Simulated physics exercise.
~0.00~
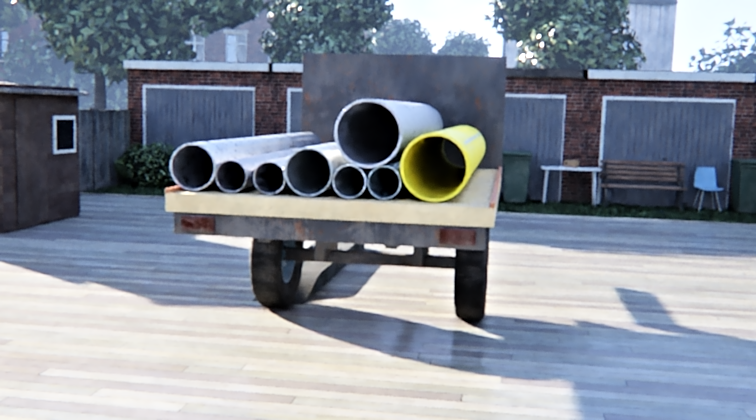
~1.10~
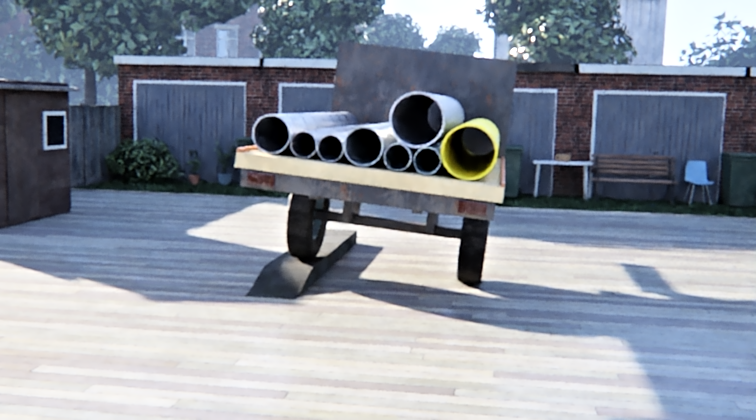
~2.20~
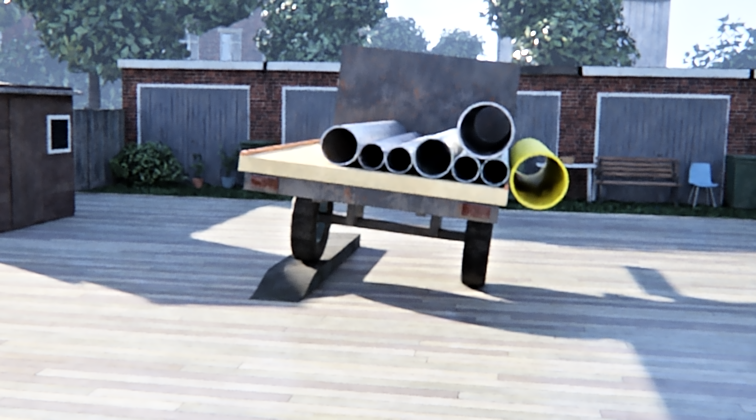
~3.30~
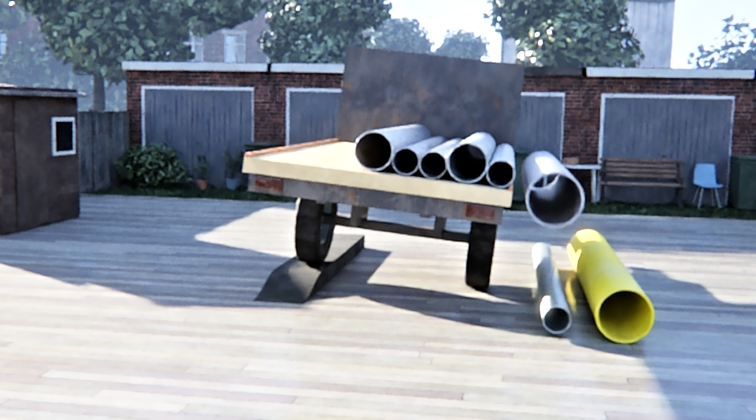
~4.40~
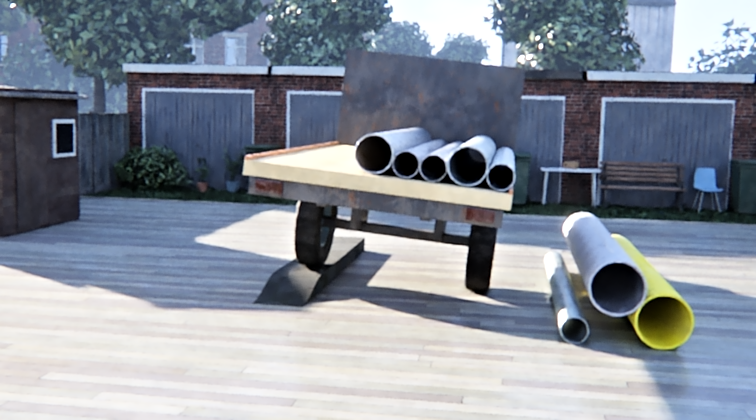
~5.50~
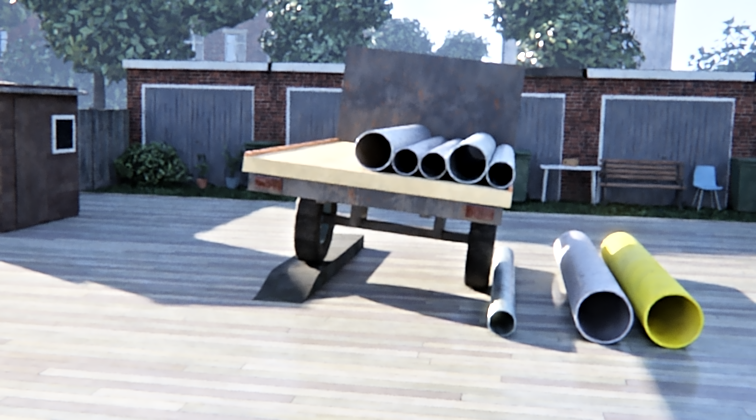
A bright yellow pipe lies at the right end of a row of grey pipes on a flat trailer, seen from behind in a sunny paved yard with brick garages beyond. The trailer's left wheel climbs a dark ramp and stops there, tilting the deck to the right. The pipes roll across, and the yellow one drops off the right edge first. A small grey pipe and the largest grey one follow, the large one landing against the yellow. Finally, these three lie on the ground at right, while five grey pipes stay on the sloping deck.
